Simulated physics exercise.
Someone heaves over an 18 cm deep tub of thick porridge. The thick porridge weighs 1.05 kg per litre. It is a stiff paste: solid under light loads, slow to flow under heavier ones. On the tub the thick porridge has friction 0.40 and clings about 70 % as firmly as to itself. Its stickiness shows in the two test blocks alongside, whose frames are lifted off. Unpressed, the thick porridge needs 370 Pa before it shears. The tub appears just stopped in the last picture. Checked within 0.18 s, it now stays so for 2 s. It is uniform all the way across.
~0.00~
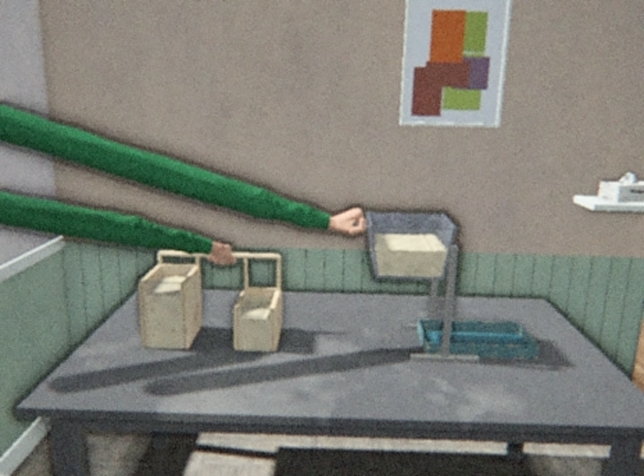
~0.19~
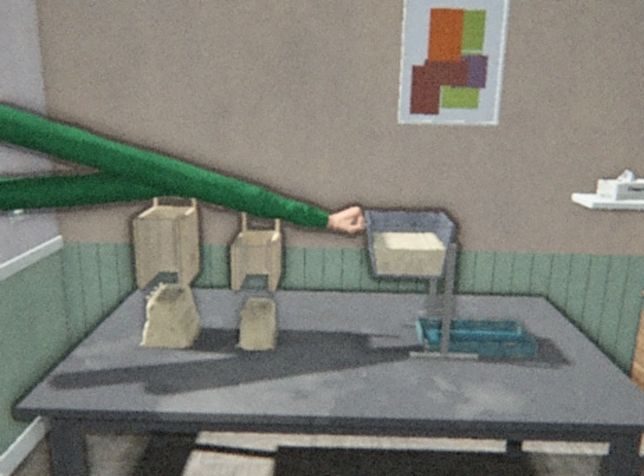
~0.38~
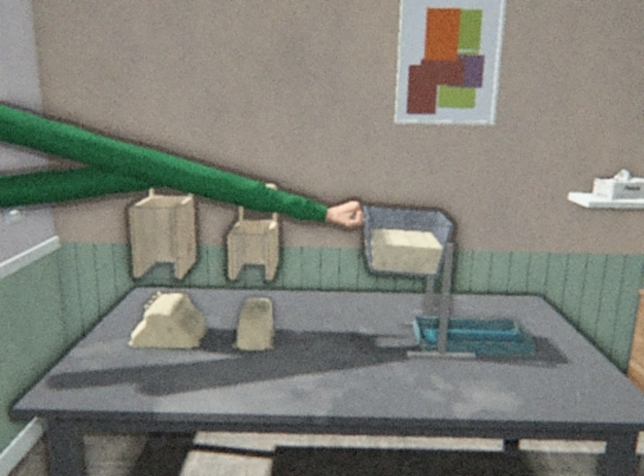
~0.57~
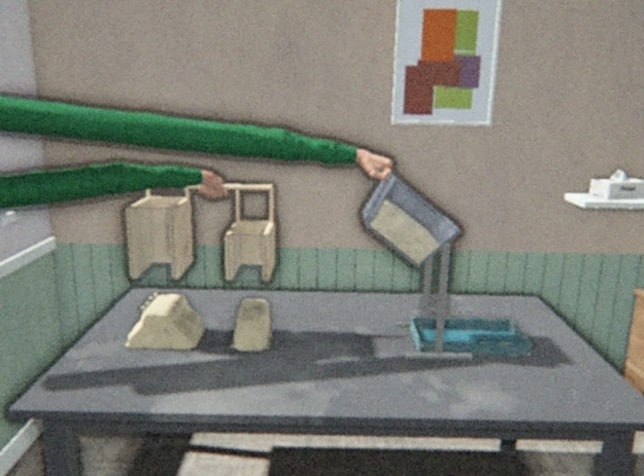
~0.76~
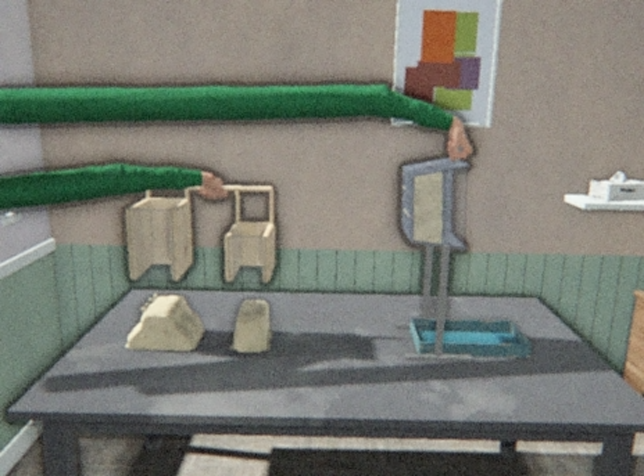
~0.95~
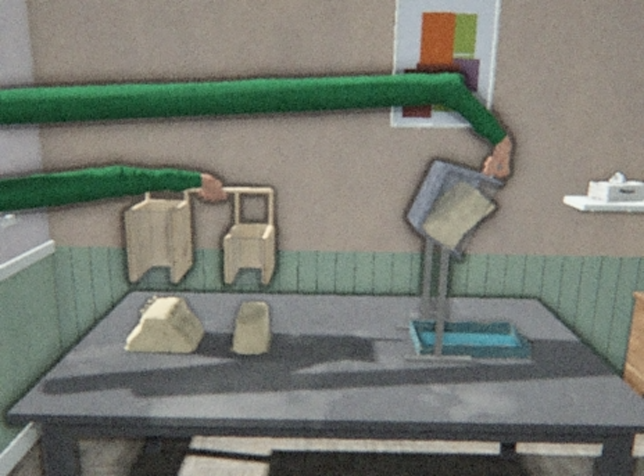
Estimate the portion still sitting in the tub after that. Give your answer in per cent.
The portion still in the tub is near 0 %.
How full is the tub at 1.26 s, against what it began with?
It's something like 0 % of the original load.
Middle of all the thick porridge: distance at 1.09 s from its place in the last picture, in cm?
Shift: Some 17 cm.
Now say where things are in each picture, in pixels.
In the first frame, handle-side rim at (373, 226), tilt 0 degrees; top of the thick porridge at (381, 249); blocks stand 21 cm, 14 cm (left to right).
In the second frame, handle-side rim at (371, 224), tilt 0 degrees; top of the thick porridge at (379, 247); blocks stand 18 cm, 13 cm (left to right).
In the third frame, handle-side rim at (370, 219), tilt 3 degrees; top of the thick porridge at (376, 243); blocks stand 15 cm, 13 cm (left to right).
In the fourth frame, handle-side rim at (397, 180), tilt 38 degrees; top of the thick porridge at (386, 204); blocks stand 14 cm, 13 cm (left to right).
In the fifth frame, handle-side rim at (468, 167), tilt 87 degrees; top of the thick porridge at (439, 173); blocks stand 14 cm, 13 cm (left to right).
In the sixth frame, handle-side rim at (501, 185), tilt 114 degrees; top of the thick porridge at (478, 191); blocks stand 14 cm, 13 cm (left to right).
After 1.09 s, the tub is at 114 degrees and holds 23 %.
After 1.26 s, the tub is at 114 degrees and holds 0 %.
After 1.43 s, the tub is at 114 degrees and holds 0 %.
After 1.60 s, the tub is at 114 degrees and holds 0 %.
After 2.95 s, at the end, the tub is at 114 degrees and holds 0 %.
